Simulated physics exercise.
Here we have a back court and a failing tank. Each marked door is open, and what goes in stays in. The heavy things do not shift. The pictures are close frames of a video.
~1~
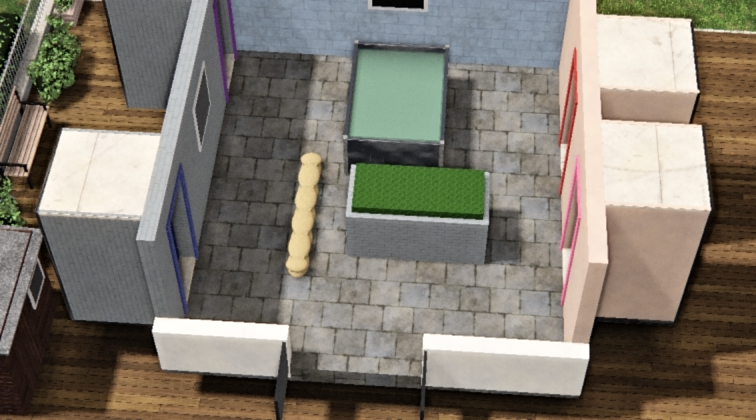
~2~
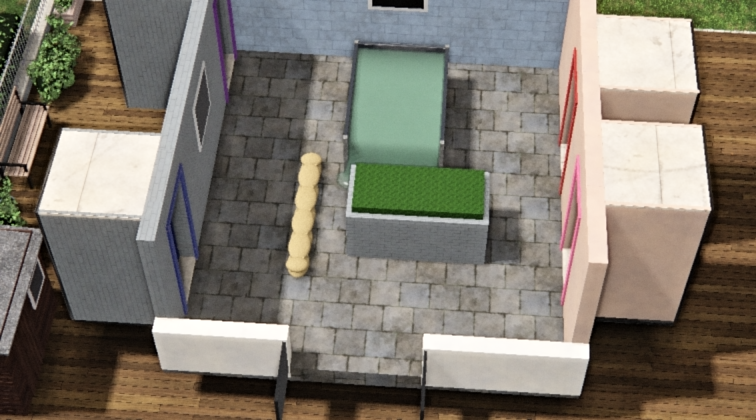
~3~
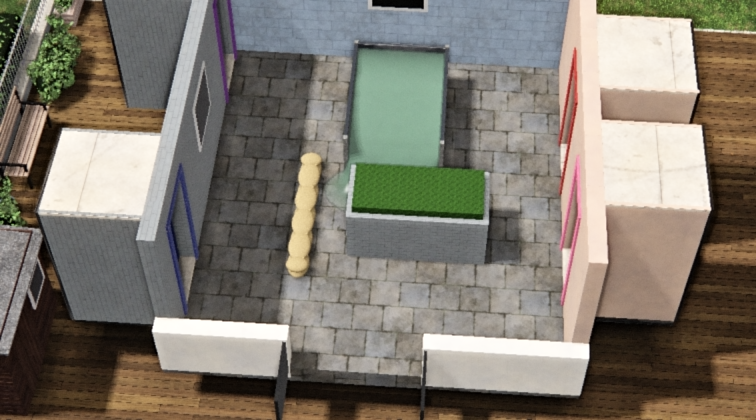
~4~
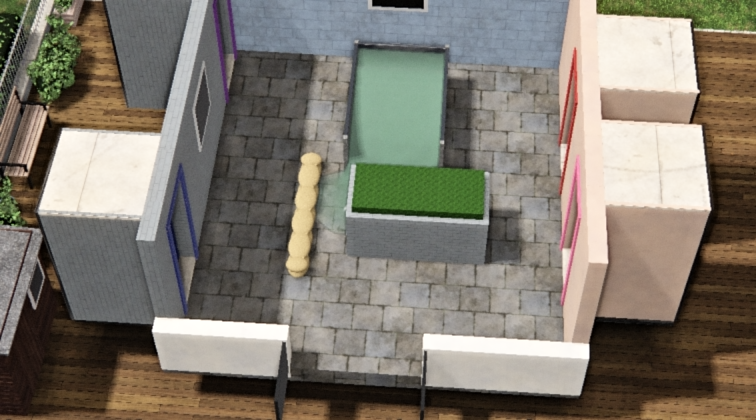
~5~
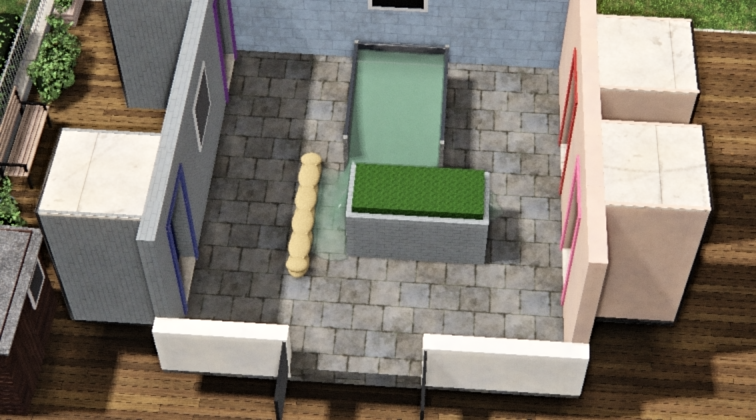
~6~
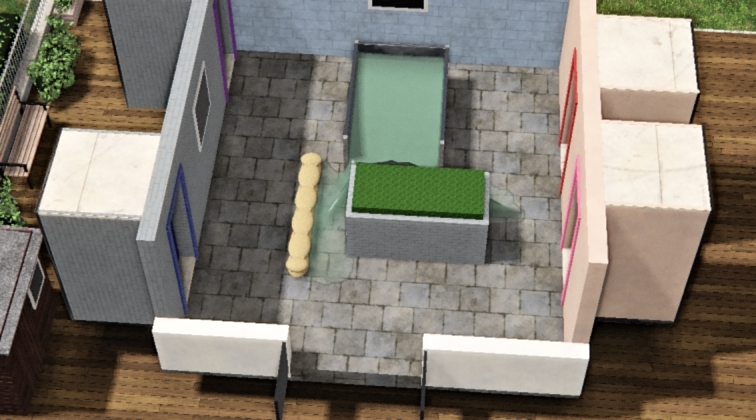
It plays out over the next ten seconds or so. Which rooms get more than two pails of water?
One by one: The purple door holds within the limit; the red door floods; the blue door holds within the limit; the pink door holds within the limit.
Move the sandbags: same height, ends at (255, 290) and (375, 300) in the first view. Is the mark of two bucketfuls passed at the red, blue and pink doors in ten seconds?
My reading: Red door is over, blue door lets more in, pink door lets more in.
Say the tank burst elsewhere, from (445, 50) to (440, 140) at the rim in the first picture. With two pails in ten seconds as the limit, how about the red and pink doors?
My reading: The red one takes more; the pink one lets more in.
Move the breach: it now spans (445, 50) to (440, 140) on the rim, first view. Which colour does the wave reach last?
The blue door.
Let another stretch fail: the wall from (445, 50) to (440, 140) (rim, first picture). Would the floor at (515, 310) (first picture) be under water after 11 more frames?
Verdict: Covered.
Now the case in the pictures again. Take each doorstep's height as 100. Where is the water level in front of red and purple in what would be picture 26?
In turn 180 and 10 per cent.
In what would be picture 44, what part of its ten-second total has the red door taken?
I make it 95 per cent.
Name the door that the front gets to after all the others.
The one in purple.
A moment on, water covers 30 % of the floor; the purple door not reached, the red door under two buckets in, the blue door not reached, the pink door wet at the sill, nothing in.
Next, water covers 60 % of the floor; the purple door not reached, the red door far over two buckets in, the blue door wet at the sill, nothing in, the pink door wet at the sill, nothing in.
Then, water covers 70 % of the floor; the purple door wet at the sill, nothing in, the red door far over two buckets in, the blue door wet at the sill, nothing in, the pink door under two buckets in.
Later, water covers 85 % of the floor; the purple door wet at the sill, nothing in, the red door far over two buckets in, the blue door wet at the sill, nothing in, the pink door under two buckets in.
In the end, water covers 95 % of the floor; the purple door wet at the sill, nothing in, the red door far over two buckets in, the blue door wet at the sill, nothing in, the pink door under two buckets in.
